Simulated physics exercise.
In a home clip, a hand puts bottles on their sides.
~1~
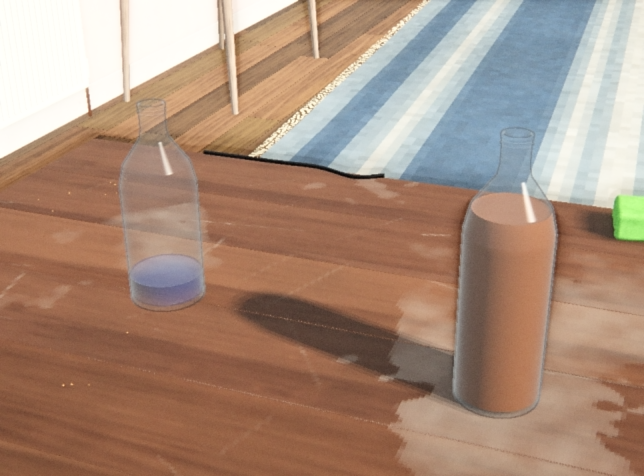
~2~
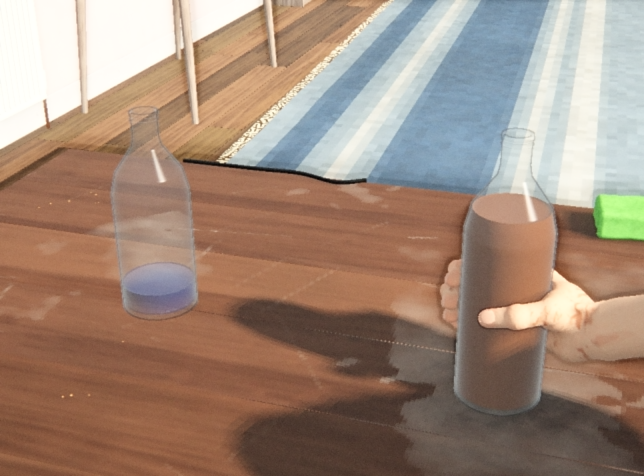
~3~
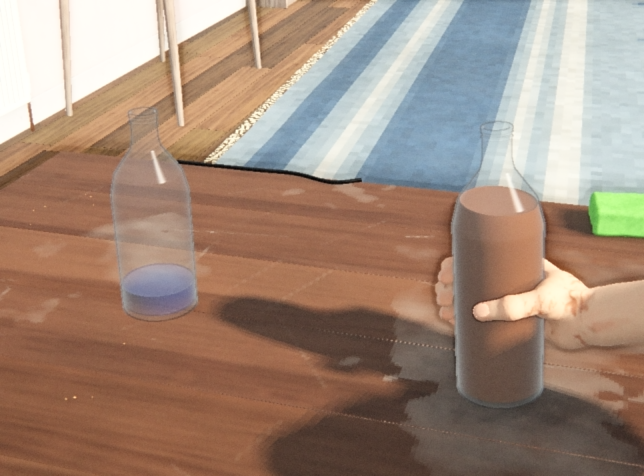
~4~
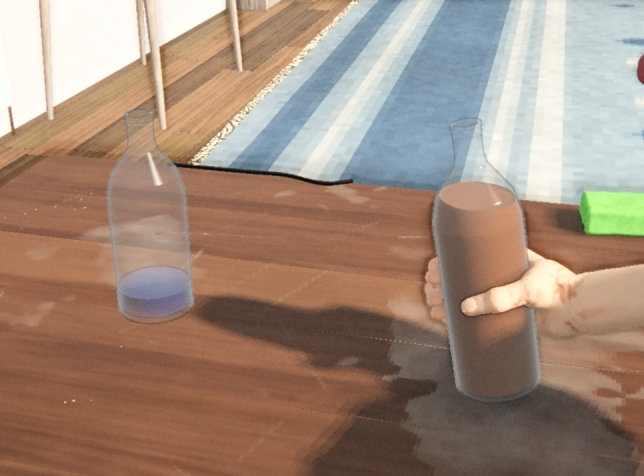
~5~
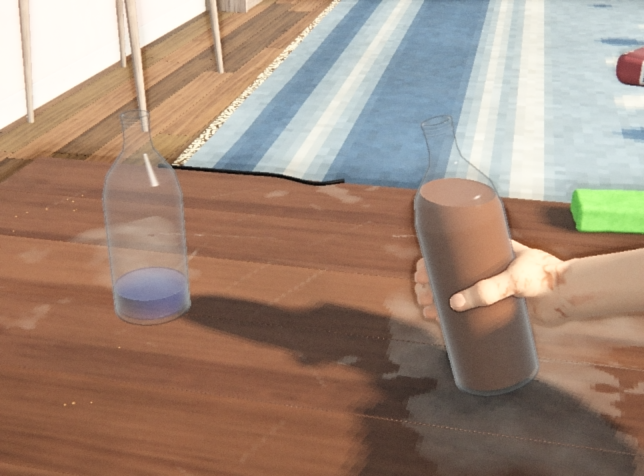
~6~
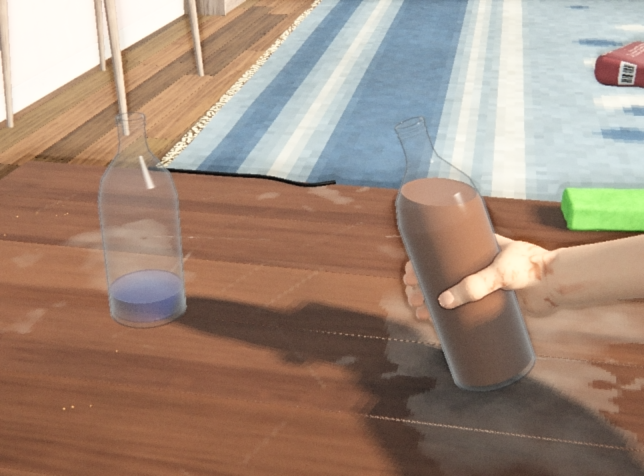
A hand reached in from the right, gripped the fuller bottle of brown liquid and tilted it gradually to the left, while a nearly empty bottle stood upright across the wooden surface.
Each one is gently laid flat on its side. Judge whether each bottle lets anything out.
Left: It lets out nothing. Right: It lets out some.
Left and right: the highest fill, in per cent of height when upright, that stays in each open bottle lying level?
The first comes to close to 24 in a hundred, the second to 26.
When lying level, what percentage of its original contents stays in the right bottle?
Around 35 percent.
A moment on, the right bottle is nearly down; right bottle, all still inside.
Further on, the right bottle lies flat; right bottle, a puddle at its mouth.
When it is over, both lie flat; right bottle, a puddle at its mouth; left bottle, all still inside.
